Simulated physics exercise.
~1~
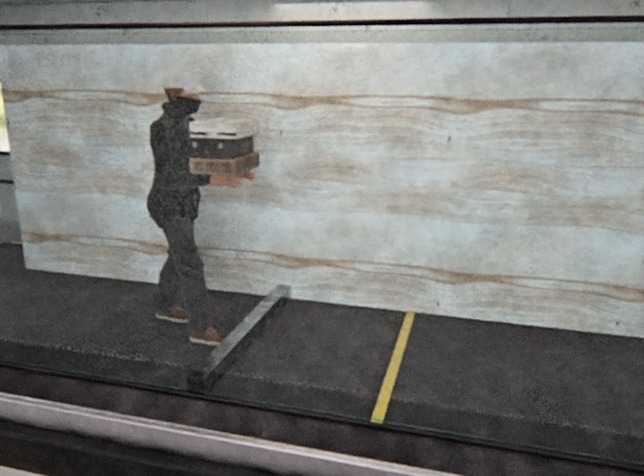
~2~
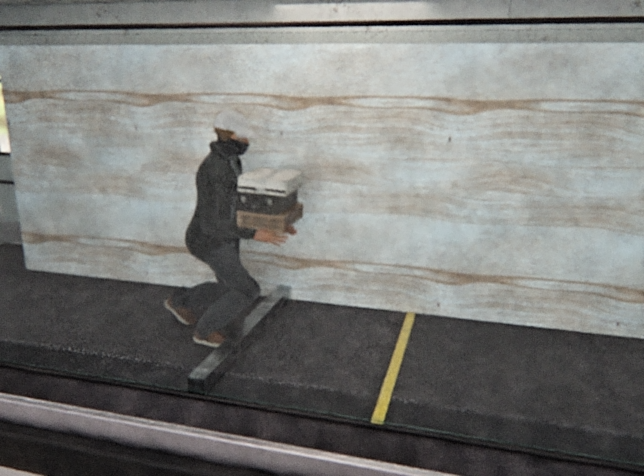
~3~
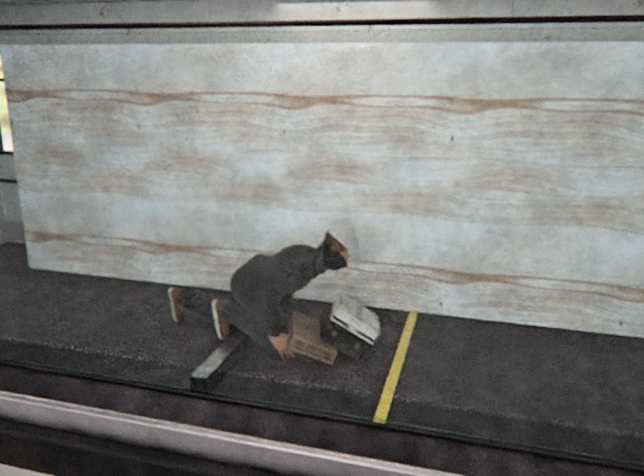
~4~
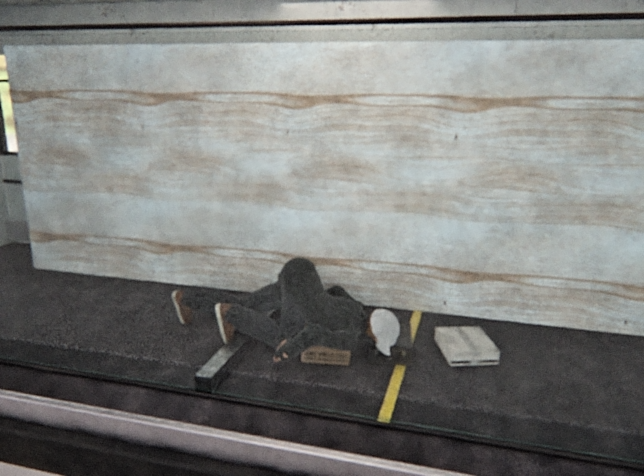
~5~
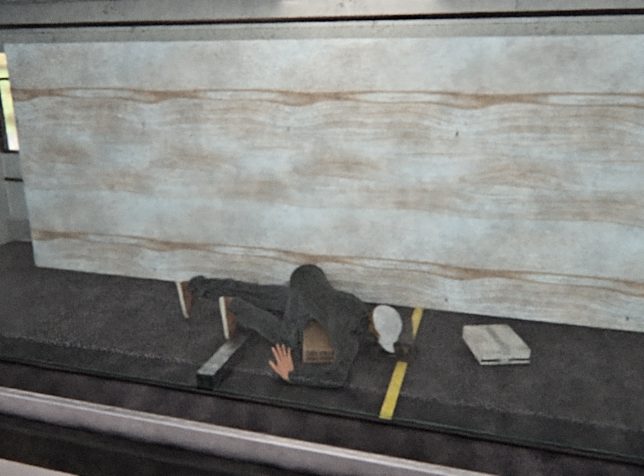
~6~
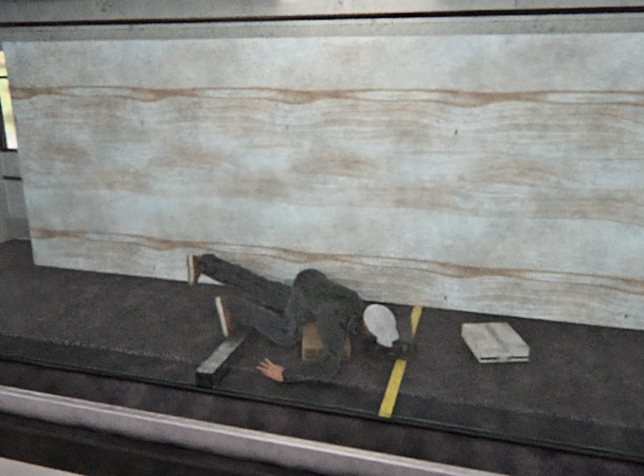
To begin with, a porter in dark clothes and a pale cap walks right along a dark floor, carrying a stacked white parcel, black toolbox and brown crate in both arms. At a low rail, the porter's knees bend and the body sinks forward. The porter pitches down over the rail as the load tips and comes apart. The white parcel travels right across the yellow line, while the porter flops over the brown crate. Finally, the porter lies sprawled, head just short of the line, with the crate beneath and the parcel at rest beyond it.
